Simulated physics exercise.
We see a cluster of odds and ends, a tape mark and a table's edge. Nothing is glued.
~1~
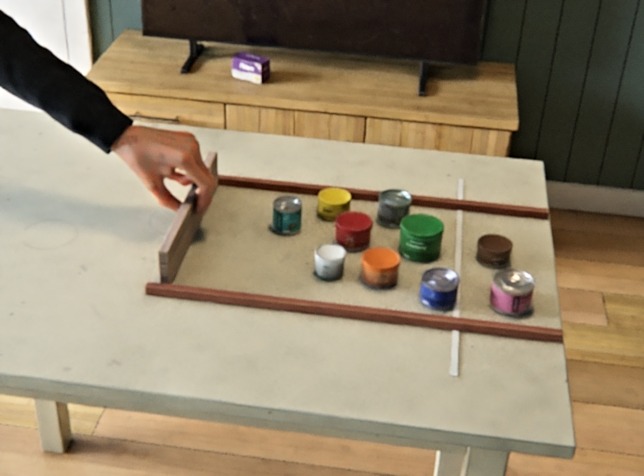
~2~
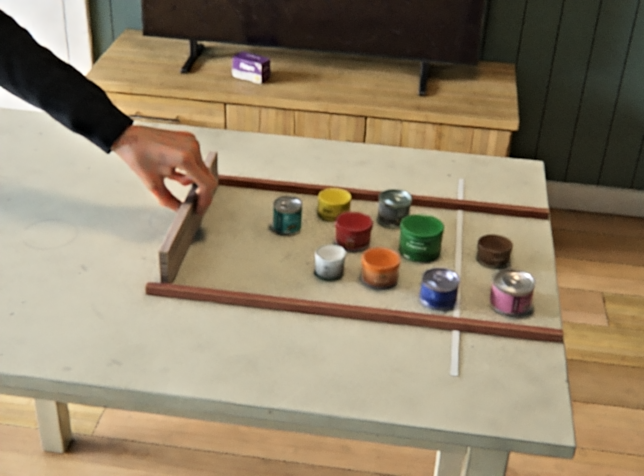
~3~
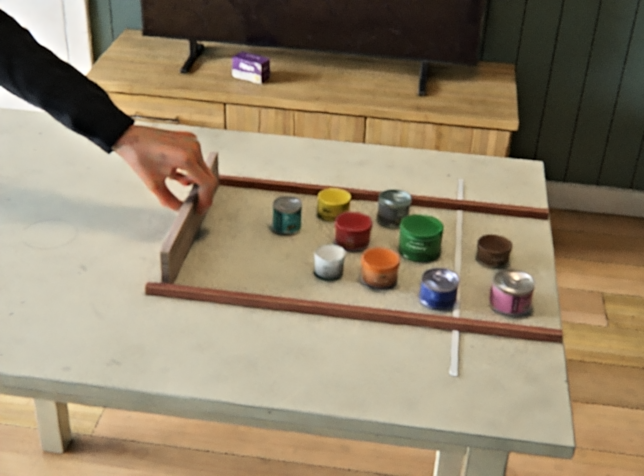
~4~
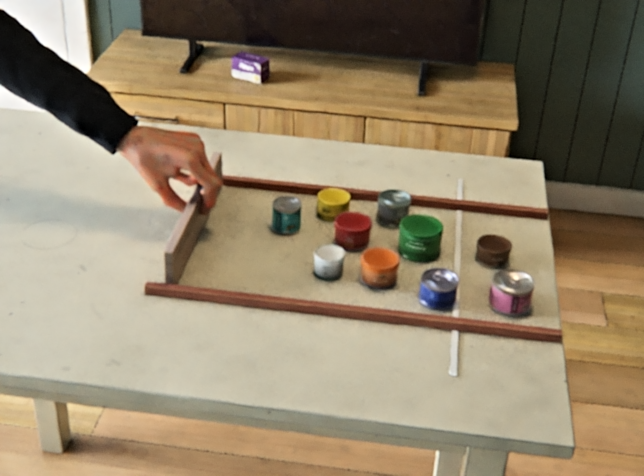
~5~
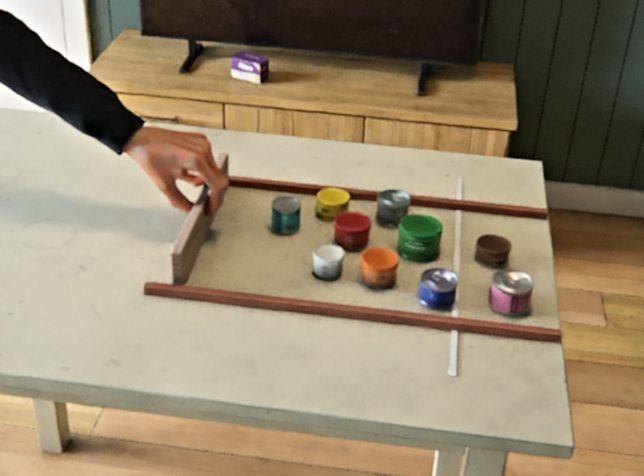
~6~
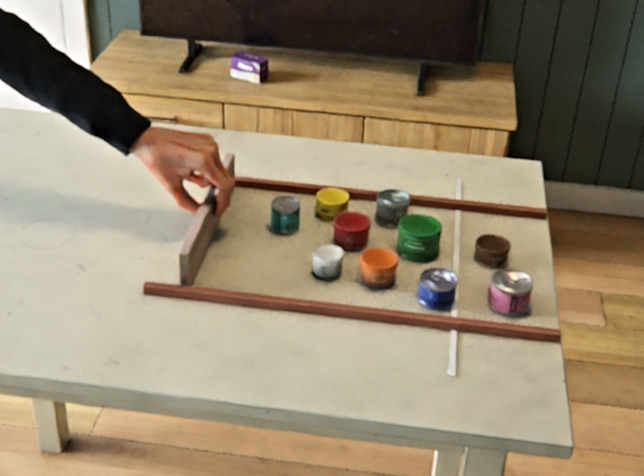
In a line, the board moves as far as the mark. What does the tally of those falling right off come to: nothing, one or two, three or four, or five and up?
It comes to nothing.
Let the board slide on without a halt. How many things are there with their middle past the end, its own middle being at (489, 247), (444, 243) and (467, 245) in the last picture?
1; 0; 1.
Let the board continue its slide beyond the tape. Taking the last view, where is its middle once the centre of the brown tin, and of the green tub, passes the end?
The middle is at (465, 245) when it's the brown tin, and at (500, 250) when it's the green tub.
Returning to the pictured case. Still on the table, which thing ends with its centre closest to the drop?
Nearest at the end: The brown tin.
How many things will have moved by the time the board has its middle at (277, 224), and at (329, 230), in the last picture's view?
I get 1 at the one place and 4 at the other.
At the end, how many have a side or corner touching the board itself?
Result: 5 in all.
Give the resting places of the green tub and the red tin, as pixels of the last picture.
The green tub ends at (508, 241) and the red tin at (476, 254).
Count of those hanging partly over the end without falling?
In total, 1 of them.
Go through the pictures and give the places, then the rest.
The first picture shows pink tin (512, 292); brown tin (494, 251); blue tin (439, 289); board (191, 215); tape (458, 262).
The second picture shows brown tin (494, 251); turquoise tin (288, 216).
The third picture shows blue tin (439, 289); red tin (353, 231).
The fourth picture shows pink tin (511, 292); yellow tub (334, 205).
The fifth picture shows brown tin (492, 251); orange tin (379, 268).
The sixth picture shows pink tin (510, 292); brown tin (492, 251); blue tin (437, 289); board (209, 217); tape (456, 262).
Early on, none off yet; pink tin at rest near (510, 292); brown tin at rest near (492, 251); blue tin at rest near (437, 289).
A while later, none off yet; pink tin at rest near (510, 292); brown tin travelled a little near (506, 252); blue tin travelled a little near (452, 296).
Finally, the number that fall off is zero.
